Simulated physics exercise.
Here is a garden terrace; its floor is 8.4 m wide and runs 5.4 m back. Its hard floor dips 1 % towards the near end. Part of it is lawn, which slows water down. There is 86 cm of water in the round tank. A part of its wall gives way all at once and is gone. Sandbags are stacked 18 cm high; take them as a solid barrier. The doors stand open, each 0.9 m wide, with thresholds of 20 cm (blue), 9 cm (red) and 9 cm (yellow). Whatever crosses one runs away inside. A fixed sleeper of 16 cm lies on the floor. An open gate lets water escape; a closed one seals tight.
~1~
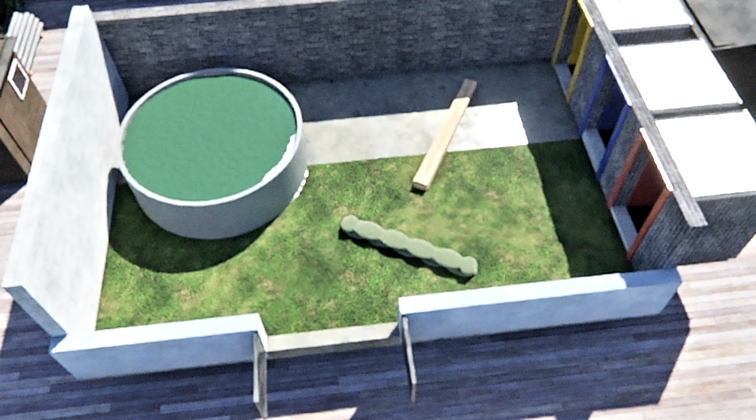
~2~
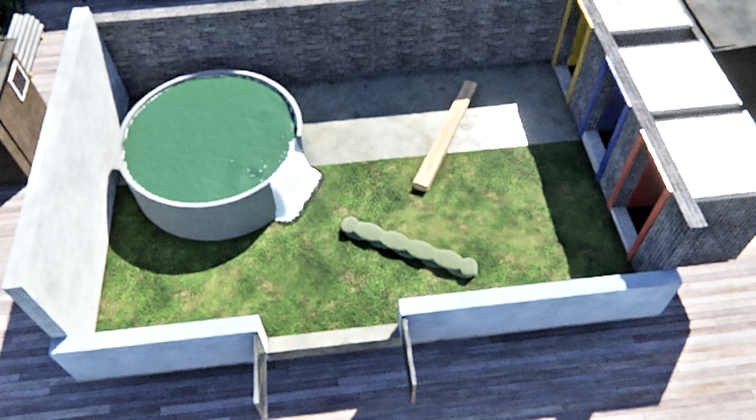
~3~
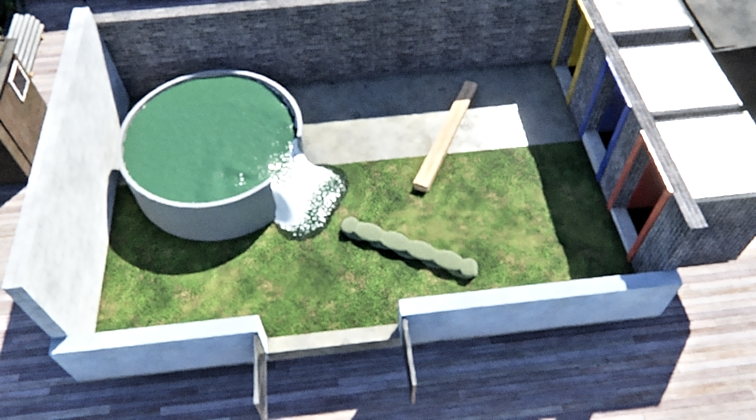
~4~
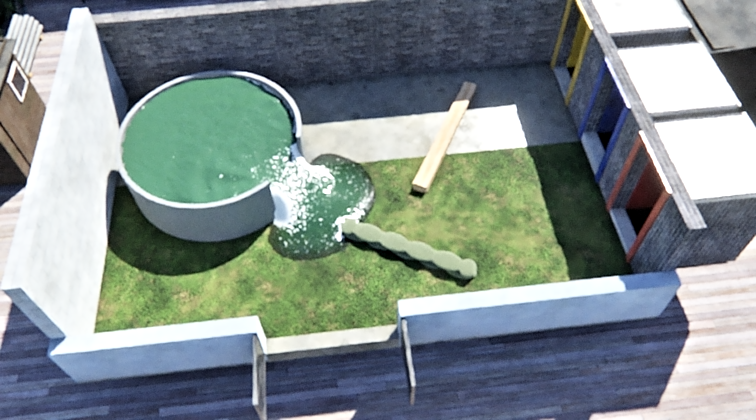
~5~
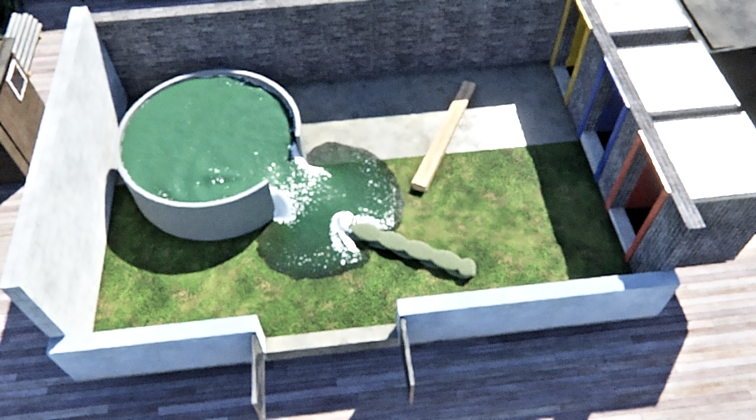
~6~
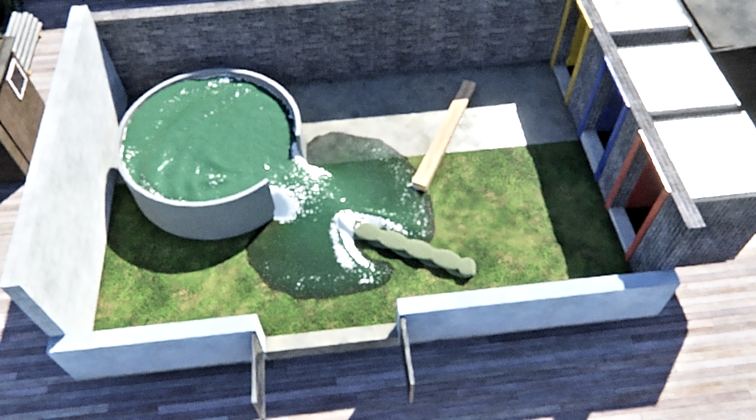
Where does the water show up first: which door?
First comes the red one.
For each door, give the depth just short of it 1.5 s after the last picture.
Depths in cm: Blue 0, red 0, yellow 0.
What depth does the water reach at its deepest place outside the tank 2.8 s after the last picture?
Roughly 34 cm.
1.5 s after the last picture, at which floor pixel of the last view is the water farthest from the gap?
Around (595, 259).
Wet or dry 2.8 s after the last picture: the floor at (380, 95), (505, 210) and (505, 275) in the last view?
In turn: Flooded, wet, flooded.
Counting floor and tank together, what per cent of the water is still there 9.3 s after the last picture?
Roughly 76 in a hundred.
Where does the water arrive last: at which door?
The yellow one.
A moment later water covers 30 % of the floor and is deepest (50 cm) near (300, 190); blue door not reached, red door not reached, yellow door not reached.
Soon after water covers 50 % of the floor and is deepest (42 cm) near (300, 190); blue door not reached, red door not reached, yellow door not reached.
Next water covers 65 % of the floor and is deepest (34 cm) near (300, 190); blue door reached 2.3 s after the last picture, red door reached 1.7 s after the last picture, yellow door not reached.
Later on water covers 80 % of the floor and is deepest (23 cm) near (300, 190); blue door reached 2.3 s after the last picture, red door reached 1.7 s after the last picture, yellow door reached 3.0 s after the last picture.
At the end water covers 90 % of the floor and is deepest (16 cm) near (566, 206); blue door reached 2.3 s after the last picture, red door reached 1.7 s after the last picture, yellow door reached 3.0 s after the last picture.
